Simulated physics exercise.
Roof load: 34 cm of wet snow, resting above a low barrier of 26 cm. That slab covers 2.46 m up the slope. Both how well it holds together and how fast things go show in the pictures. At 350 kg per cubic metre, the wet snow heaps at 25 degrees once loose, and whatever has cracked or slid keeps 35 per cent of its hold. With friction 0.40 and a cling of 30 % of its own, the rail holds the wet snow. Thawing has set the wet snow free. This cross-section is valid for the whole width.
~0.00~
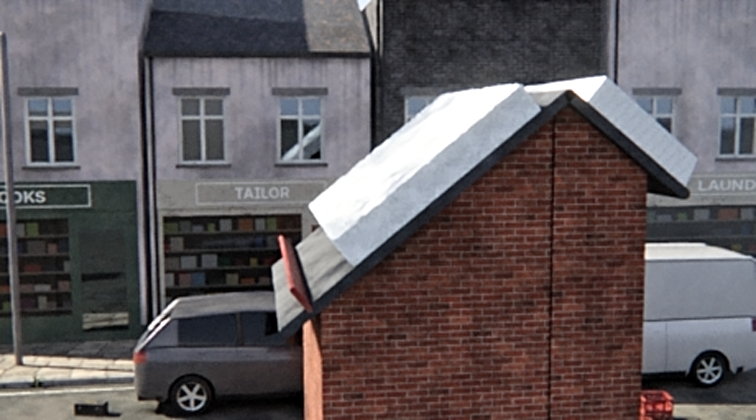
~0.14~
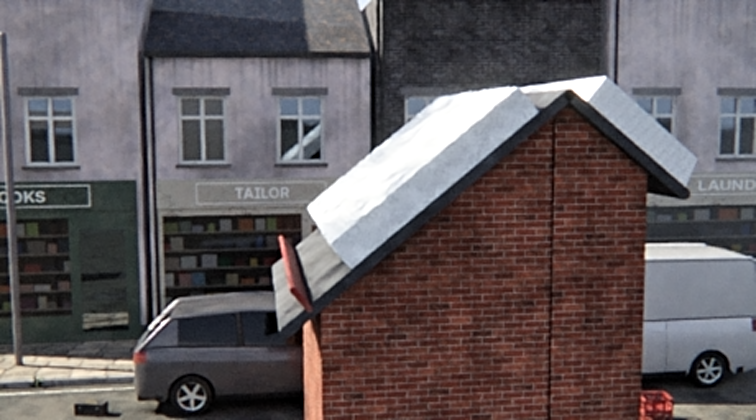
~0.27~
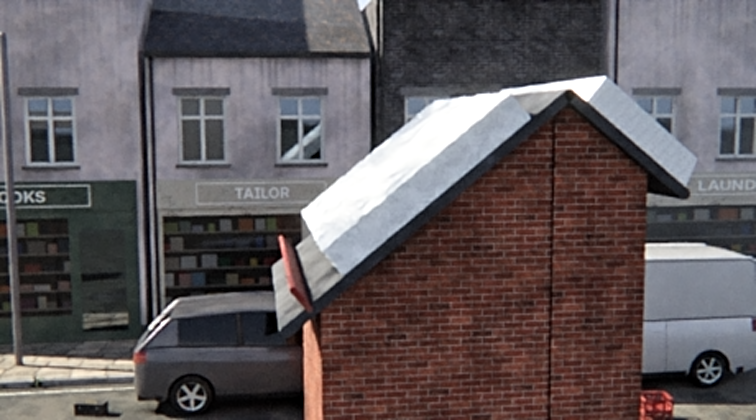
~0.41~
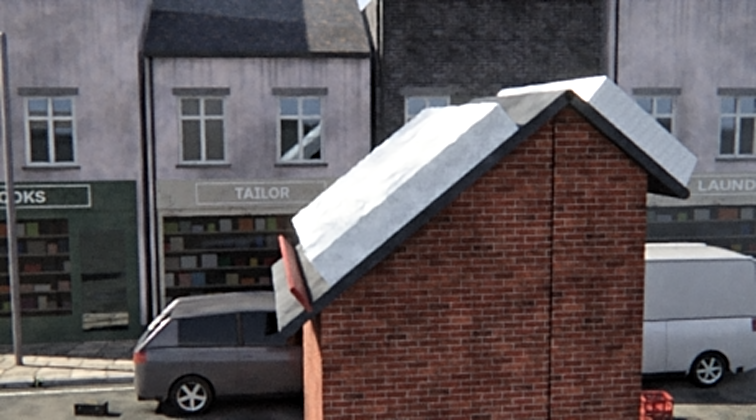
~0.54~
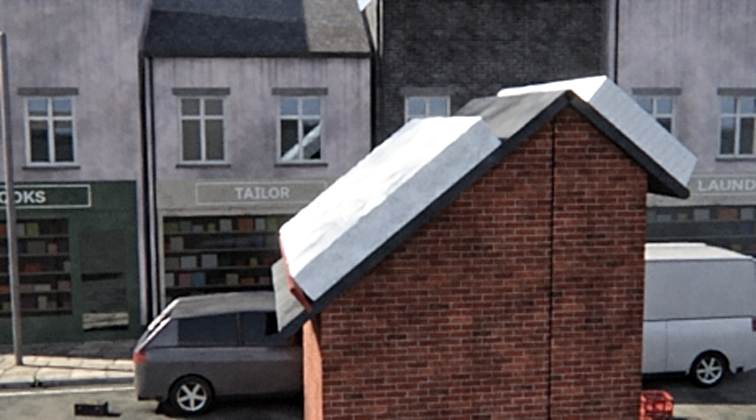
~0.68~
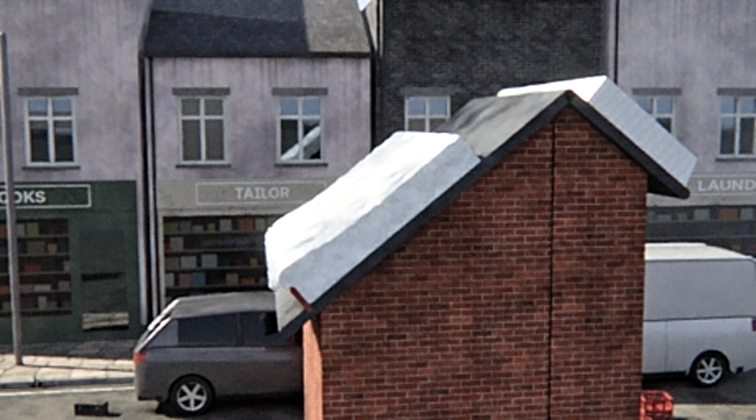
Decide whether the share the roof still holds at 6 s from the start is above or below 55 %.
Lower than 55 %.
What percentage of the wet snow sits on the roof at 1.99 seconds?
Around 40 %.
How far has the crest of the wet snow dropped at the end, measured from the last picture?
Roughly 0.9 m.
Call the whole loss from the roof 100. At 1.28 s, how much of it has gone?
The value is close to 60 %.
By 1.28 s, 62 % of the snow is on the roof.
By 1.99 s, 42 % of the snow is on the roof.
By 2.69 s, 39 % of the snow is on the roof.
By 3.40 s, 38 % of the snow is on the roof.
By 6.00 s, at the end, 38 % of the snow is on the roof.
